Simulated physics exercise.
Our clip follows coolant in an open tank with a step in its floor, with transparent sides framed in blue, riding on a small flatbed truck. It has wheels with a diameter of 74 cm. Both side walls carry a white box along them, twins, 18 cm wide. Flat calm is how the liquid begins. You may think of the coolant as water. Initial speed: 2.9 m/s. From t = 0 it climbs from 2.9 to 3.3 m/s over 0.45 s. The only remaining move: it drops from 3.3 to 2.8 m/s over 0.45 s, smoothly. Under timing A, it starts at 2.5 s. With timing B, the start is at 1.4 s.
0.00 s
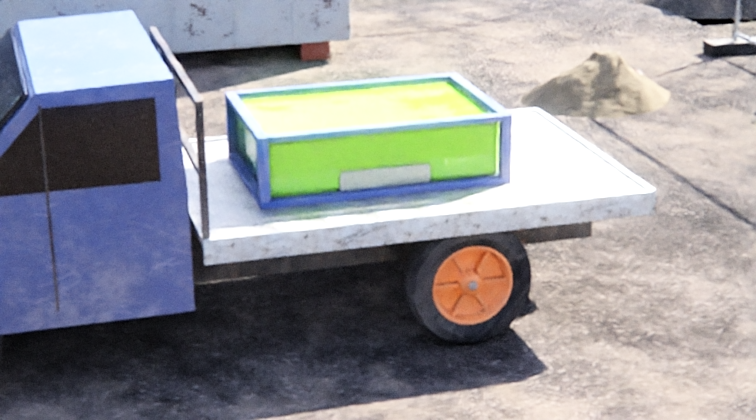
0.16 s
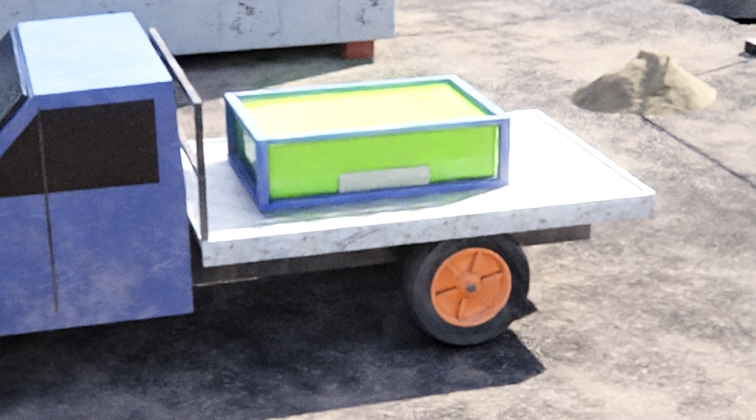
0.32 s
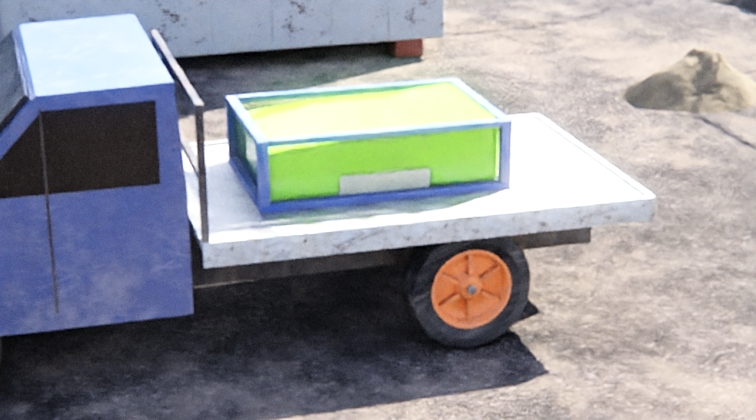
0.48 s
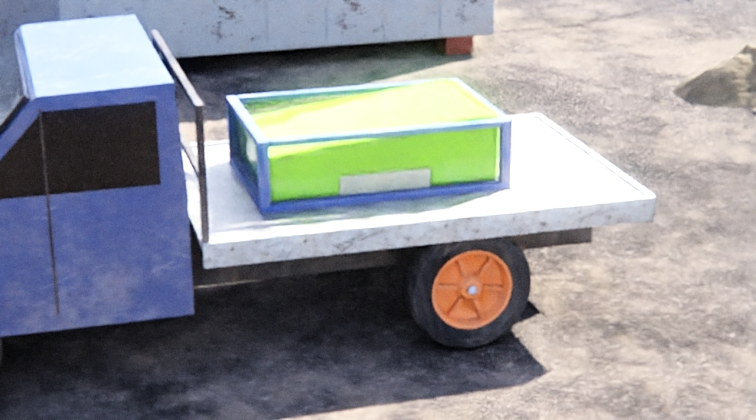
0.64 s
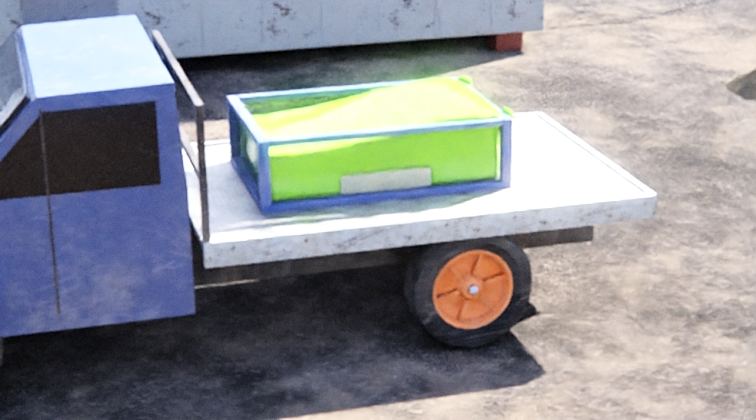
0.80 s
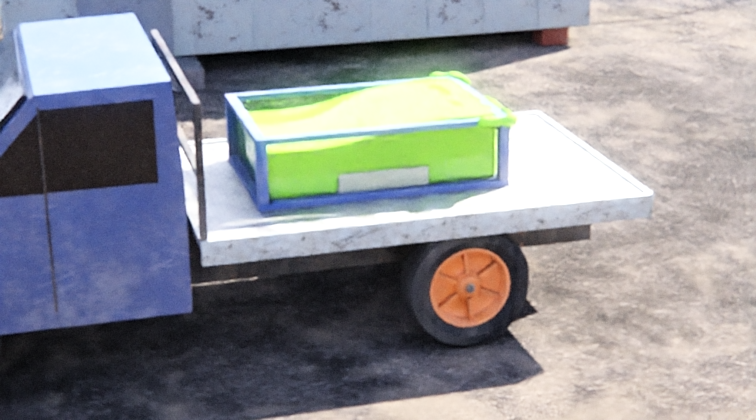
Blue flatbed truck driving left past a sand pile, level green liquid in its clear tank then surging up the back.
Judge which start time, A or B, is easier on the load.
B.
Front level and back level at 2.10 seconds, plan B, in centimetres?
Roughly 36 cm in front, roughly 26 cm behind.
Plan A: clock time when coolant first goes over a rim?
That comes at some 1.0 s.
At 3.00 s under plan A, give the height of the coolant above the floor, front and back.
Front: 46 cm; back: 22 cm.
For plan A, 3.00 s in, front 46 cm, middle 31 cm, back 23 cm above the lowest part of the floor; the loss stands at 2 per cent, over the back and the front.
For plan A, 5.93 s in, the loss stands at 10 per cent, over the front and the back, 40 of 401 litres.
For plan B, 2.10 s in, front 37 cm, middle 33 cm, back 26 cm above the lowest part of the floor; the loss stands at 3 per cent, mostly over the front, some over the back.
For plan B, 4.84 s in, the loss stands at 5 per cent, over the front, 21 of 401 litres.
